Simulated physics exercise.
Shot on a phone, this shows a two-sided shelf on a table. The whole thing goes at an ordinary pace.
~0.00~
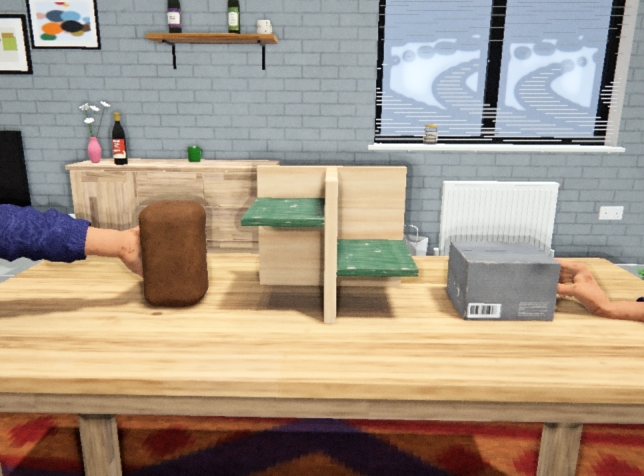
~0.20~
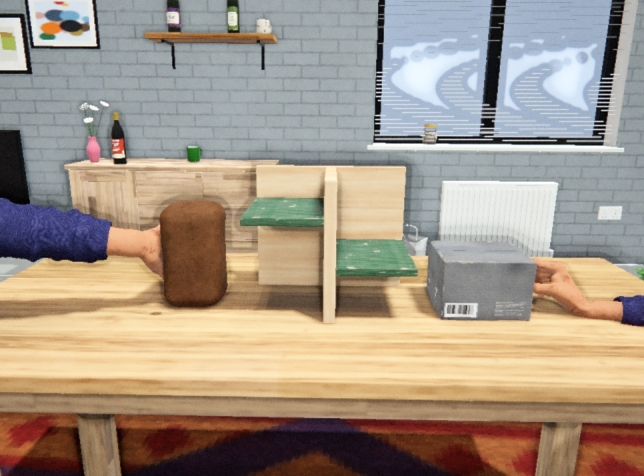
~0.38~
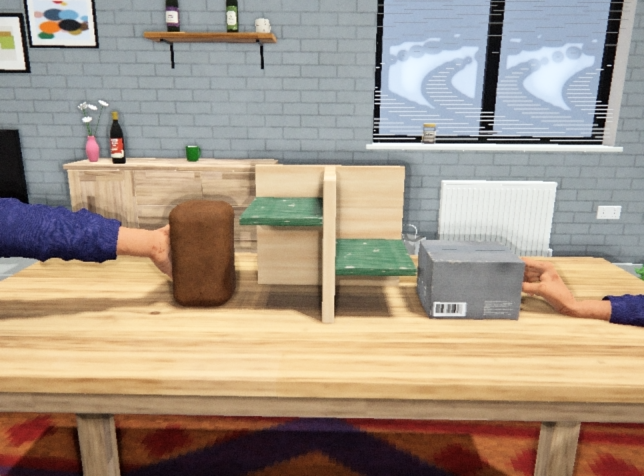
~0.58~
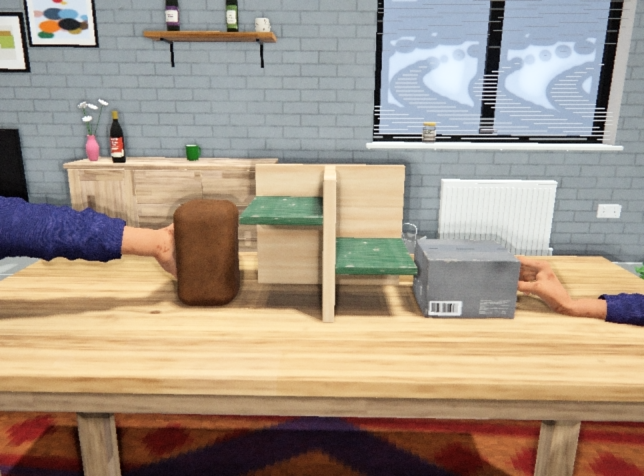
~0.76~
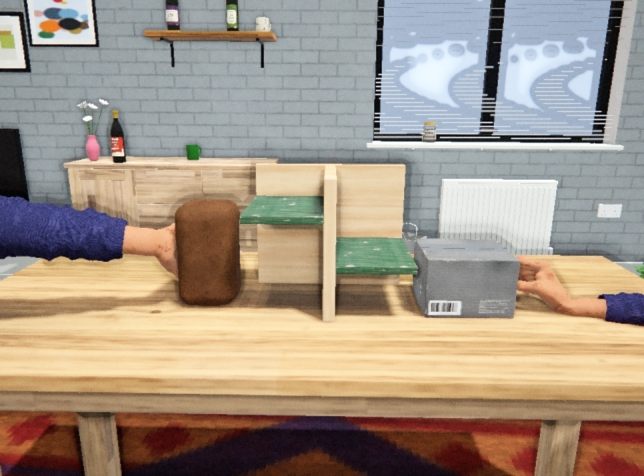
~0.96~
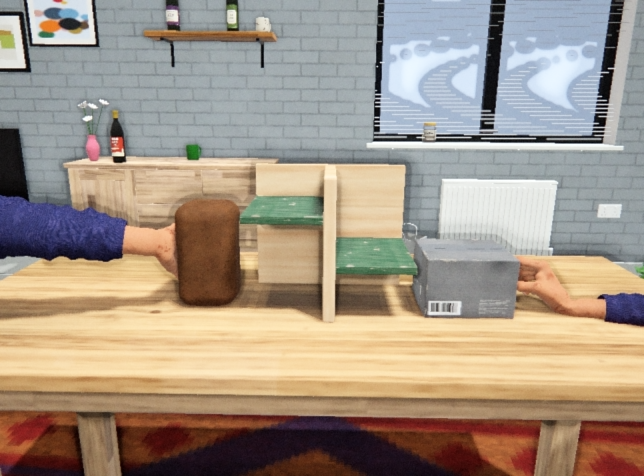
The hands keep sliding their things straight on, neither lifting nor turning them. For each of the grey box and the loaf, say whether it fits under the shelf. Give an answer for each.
Outcome: Grey box: Jammed. Loaf: Jammed.
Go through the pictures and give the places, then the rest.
In the first picture, hands sliding the things forward; grey box (498, 279); loaf (175, 254); shelf (331, 240).
In the second picture, hands sliding the things forward; loaf (195, 254); shelf (330, 240).
In the third picture, hands sliding the things forward; grey box (466, 278); shelf (329, 239).
In the fourth picture, hands sliding the things forward; loaf (208, 253); shelf (329, 238).
In the fifth picture, hands sliding the things forward; grey box (461, 276); shelf (330, 238).
In the sixth picture, hands sliding the things forward; grey box (461, 277); loaf (209, 252); shelf (329, 238).
By 1.18 s, grey box sliding up to the opening near (453, 277); loaf sliding up to the opening near (218, 253).
By 1.44 s, grey box stopped at the opening near (450, 276); loaf stopped at the opening near (221, 253).
When it is over (2.2 s), the grey box is too tall, near (450, 276); the loaf is too tall, near (221, 253).
